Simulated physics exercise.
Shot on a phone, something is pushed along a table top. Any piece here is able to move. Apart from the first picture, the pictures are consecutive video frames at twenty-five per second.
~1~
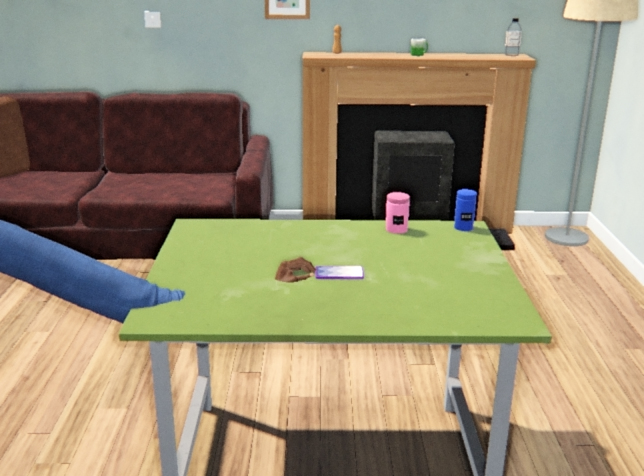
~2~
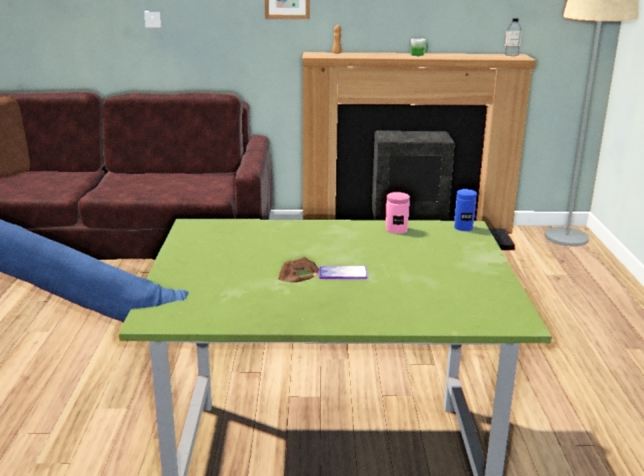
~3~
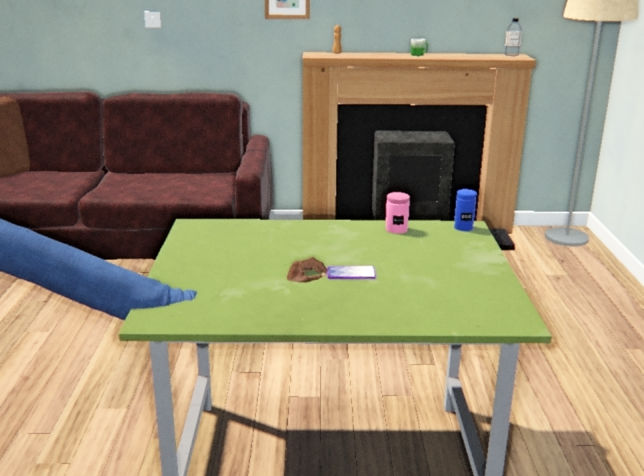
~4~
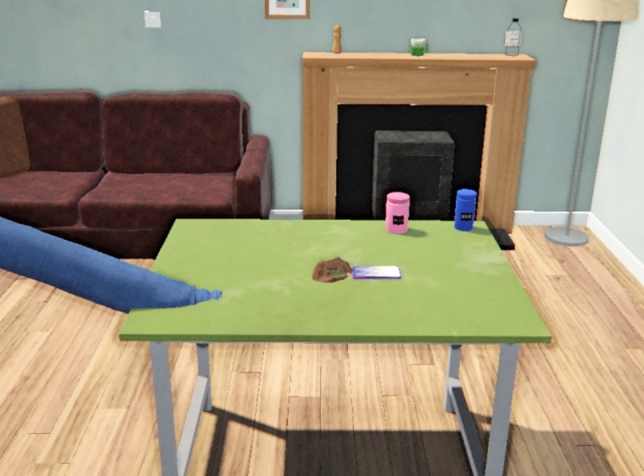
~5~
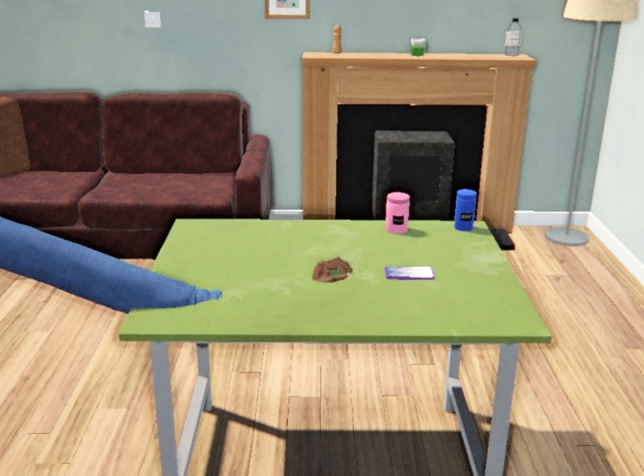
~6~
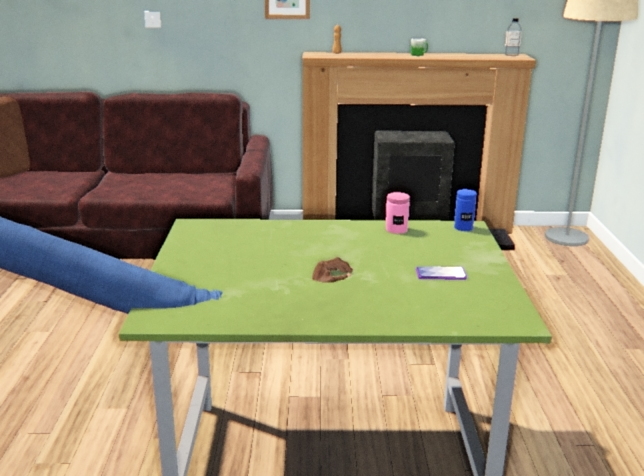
In a living room, a blue-sleeved arm pushing a purple phone rightward across a green table, the phone sliding on after the arm stops.
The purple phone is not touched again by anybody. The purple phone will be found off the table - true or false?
True.
Then, 0.10 s after the last picture, purple phone slid well along near (516, 274).
Then, 0.30 s after the last picture, purple phone now off the table.
Then, 0.40 s after the last picture, things are still on the move.
Then, 0.60 s after the last picture, as before.
By the end, off the table, purple phone.
